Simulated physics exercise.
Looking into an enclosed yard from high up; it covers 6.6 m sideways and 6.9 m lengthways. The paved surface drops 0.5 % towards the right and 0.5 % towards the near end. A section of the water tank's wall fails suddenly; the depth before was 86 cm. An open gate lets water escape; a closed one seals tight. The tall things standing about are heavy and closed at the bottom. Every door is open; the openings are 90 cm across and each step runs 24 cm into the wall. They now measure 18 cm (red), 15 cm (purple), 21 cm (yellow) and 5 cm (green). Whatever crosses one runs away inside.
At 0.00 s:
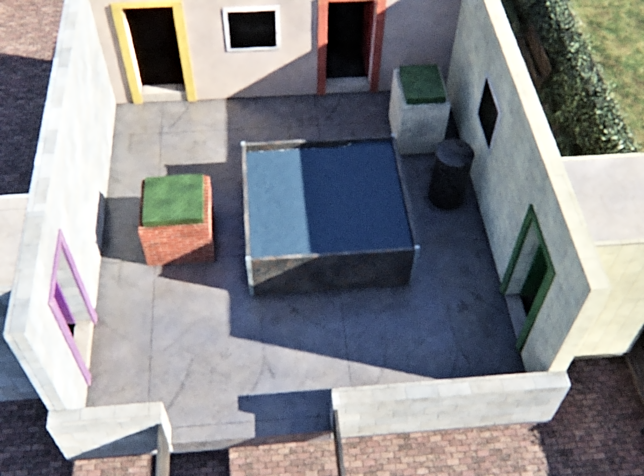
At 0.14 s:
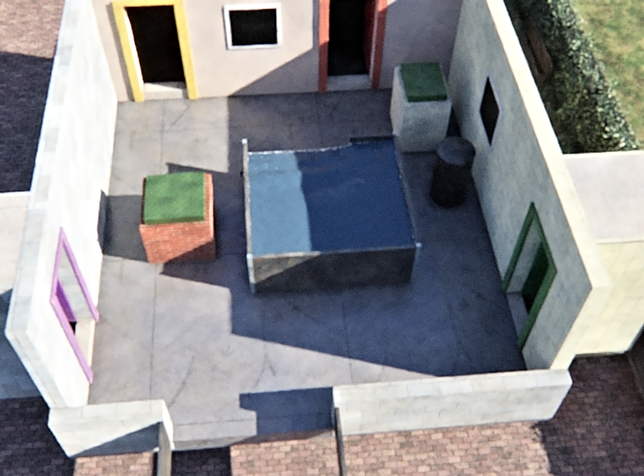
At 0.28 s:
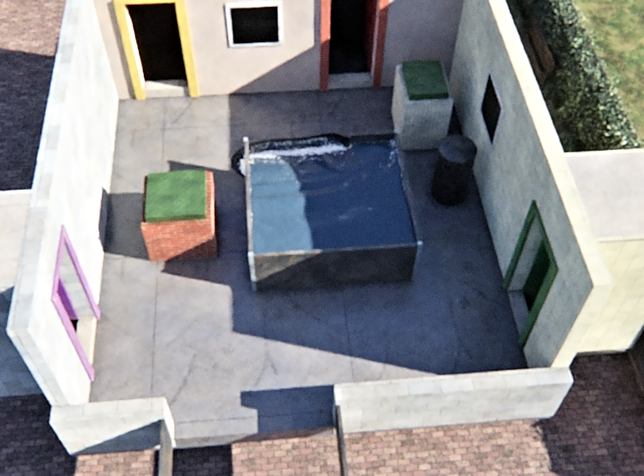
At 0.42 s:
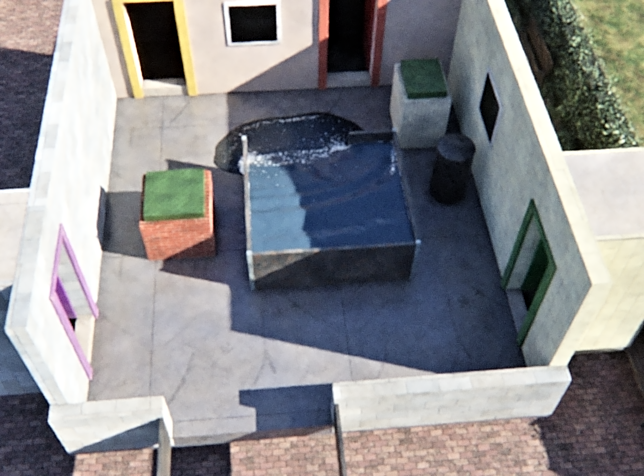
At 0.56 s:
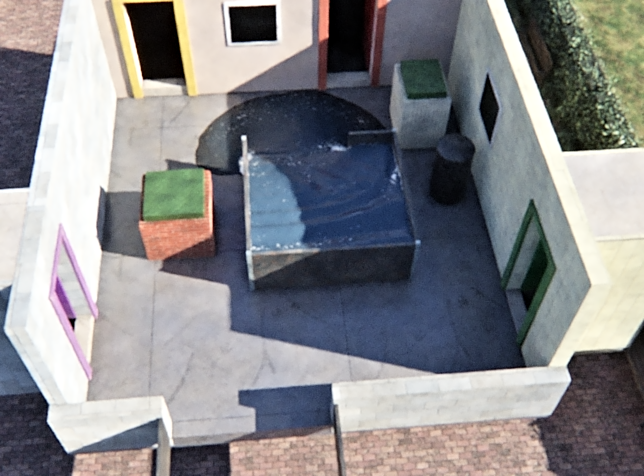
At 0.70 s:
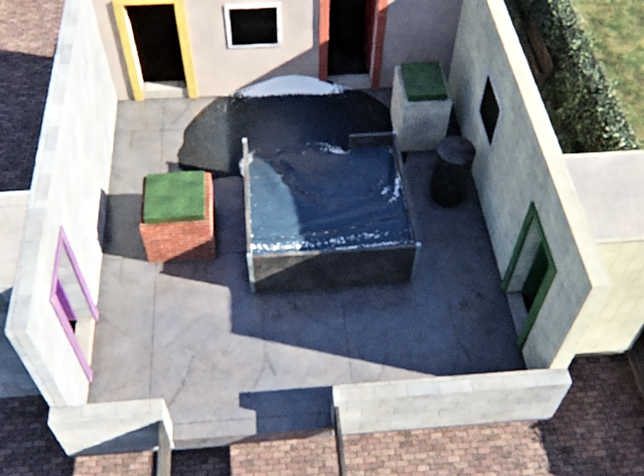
In a walled yard seen from above, water in a raised rectangular tank begins pouring out through the far side, spreading in a widening dark fan across the paving behind it while the tank's surface ripples and lowers slightly.
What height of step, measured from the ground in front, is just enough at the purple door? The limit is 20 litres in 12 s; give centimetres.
At least 5.5 cm or so.
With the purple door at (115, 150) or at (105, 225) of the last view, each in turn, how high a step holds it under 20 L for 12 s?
About 31 and 12.0 cm.
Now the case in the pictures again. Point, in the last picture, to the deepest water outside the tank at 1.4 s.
Near (274, 100).
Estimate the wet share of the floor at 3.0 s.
About 45 per cent.
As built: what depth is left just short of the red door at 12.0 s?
Roughly 11.5 cm deep.
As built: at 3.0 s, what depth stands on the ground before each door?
In cm: Red 28, purple 0, yellow 30, green 0.
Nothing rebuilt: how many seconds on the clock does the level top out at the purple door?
Around 4.5 s.
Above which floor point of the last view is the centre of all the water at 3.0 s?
At about (286, 165).
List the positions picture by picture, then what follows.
Still water, 86 cm deep, in the water tank at (326, 197); the purple door at (75, 315) is dry, in the first frame.
The front is at a hidden place, 0.3 m from the gap on the far side; 0.5 m2 of floor is wet, 86 cm left at the back, in the second frame.
Water pours out on the far side and has run 0.9 m, to a hidden place; about 15 cm deep outside, 86 cm at the back, in the third frame.
Water pours out on the far side and has run 1.5 m, to (315, 115); about 13 cm deep outside, 86 cm at the back, in the fourth frame.
Water pours out on the far side and has run 2.1 m, to (306, 92); about 9 cm deep outside, 83 cm at the back, in the fifth frame.
The front is at (327, 83), 2.3 m from the gap on the far side; 7.5 m2 of floor is wet, 74 cm left at the back; the purple door at (77, 312), 4.7 m from the gap, is still 3.9 m from the nearest water, in the sixth frame.
After 1.4 s water covers 25 % of the floor, deepest (59 cm) near (274, 100); it has not reached the purple door.
After 3.0 s water covers 45 % of the floor, deepest (48 cm) near (118, 101); it has not reached the purple door.
After 12.0 s water covers 100 % of the floor, deepest (14 cm) near (384, 408); 7 cm at the purple door, 0 litres in over its 15 cm step.
At the purple door as built, the water arrived by 3.2 s and peaked near 12 cm at 4.6 s.
With a step of 5 cm, 27 litres would have come in within the 12 s; with 7 cm, 10 litres. So under 20 litres takes about 5.5 cm.
